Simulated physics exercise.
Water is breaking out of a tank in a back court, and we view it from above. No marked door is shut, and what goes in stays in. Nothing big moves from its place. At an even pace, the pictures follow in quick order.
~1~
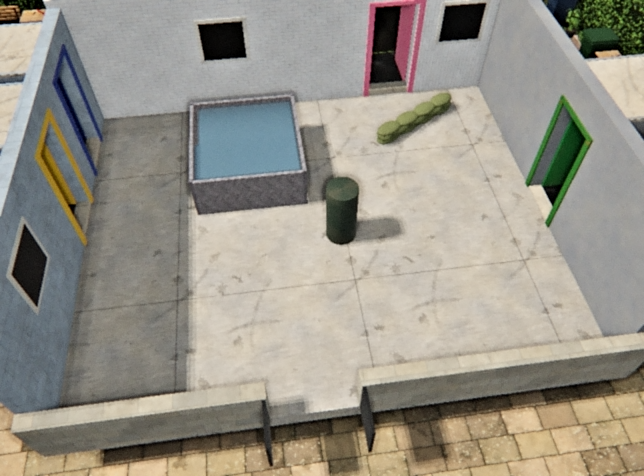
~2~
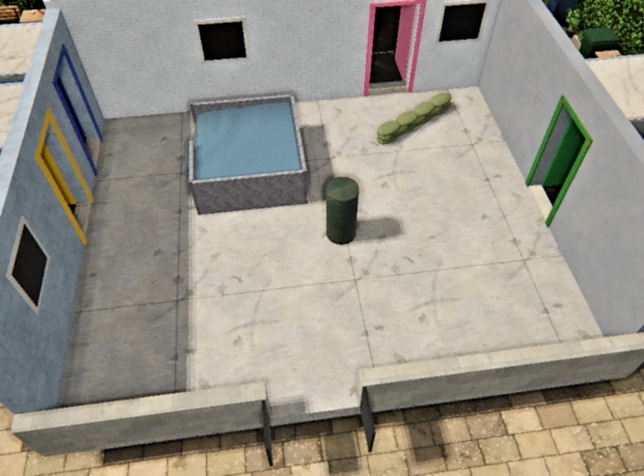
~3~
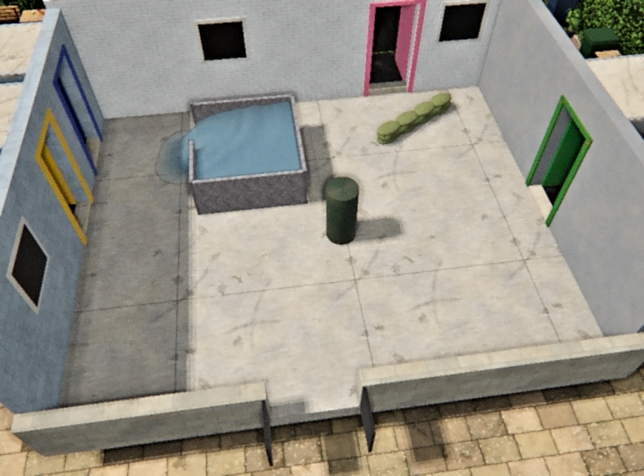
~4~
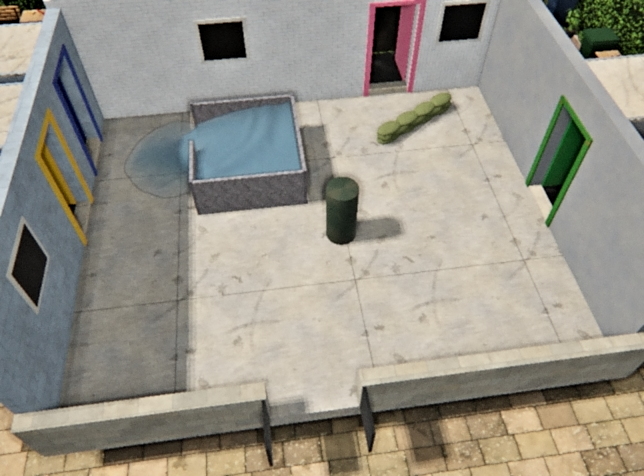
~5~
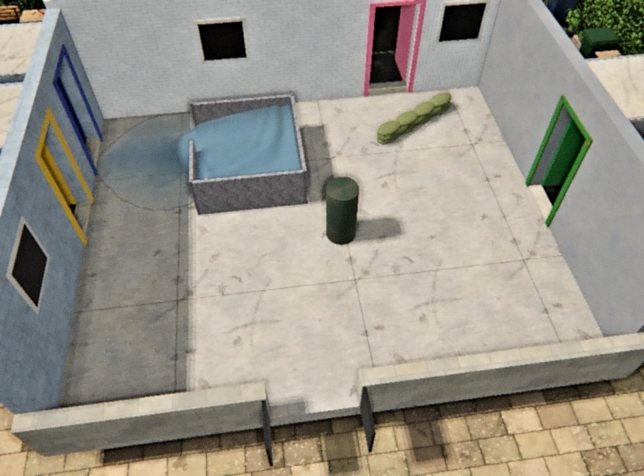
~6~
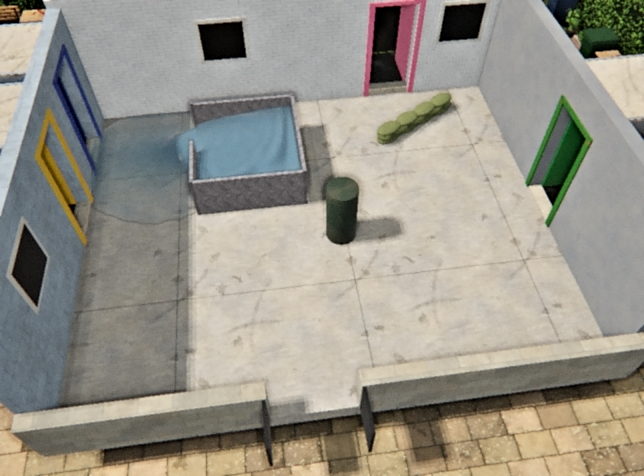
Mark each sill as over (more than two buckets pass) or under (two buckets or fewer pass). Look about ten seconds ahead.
The blue door is over, the green door is under, the pink door is under, the yellow door is over.
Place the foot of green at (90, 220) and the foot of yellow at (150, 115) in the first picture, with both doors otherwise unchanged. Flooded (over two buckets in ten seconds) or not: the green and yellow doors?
So the green one runs past it while the yellow one runs past it.
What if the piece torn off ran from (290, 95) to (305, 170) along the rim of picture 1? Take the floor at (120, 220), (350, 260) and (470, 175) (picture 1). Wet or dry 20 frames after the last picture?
Point by point: Untouched, untouched and swamped.
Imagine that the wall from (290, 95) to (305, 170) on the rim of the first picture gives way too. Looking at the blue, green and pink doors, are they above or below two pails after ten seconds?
So blue remains below the limit, green crosses the limit and pink crosses the limit.
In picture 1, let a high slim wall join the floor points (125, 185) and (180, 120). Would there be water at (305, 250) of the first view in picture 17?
Answer: That point is left unsoaked.
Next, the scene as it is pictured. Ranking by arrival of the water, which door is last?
That is the door marked green.
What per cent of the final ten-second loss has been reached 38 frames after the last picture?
That comes to 90 per cent, as I work it out.
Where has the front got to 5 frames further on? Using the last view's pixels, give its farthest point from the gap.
Farthest reach: (81, 275).
A moment on, water covers 10 % of the floor; the blue door far over two buckets in, the green door not reached, the pink door not reached, the yellow door under two buckets in.
Next, water covers 15 % of the floor; the blue door far over two buckets in, the green door not reached, the pink door not reached, the yellow door over two buckets in.
Then, water covers 30 % of the floor; the blue door far over two buckets in, the green door not reached, the pink door not reached, the yellow door over two buckets in.
Later, water covers 50 % of the floor; the blue door far over two buckets in, the green door not reached, the pink door wet at the sill, nothing in, the yellow door over two buckets in.
In the end, water covers 80 % of the floor; the blue door far over two buckets in, the green door wet at the sill, nothing in, the pink door wet at the sill, nothing in, the yellow door over two buckets in.
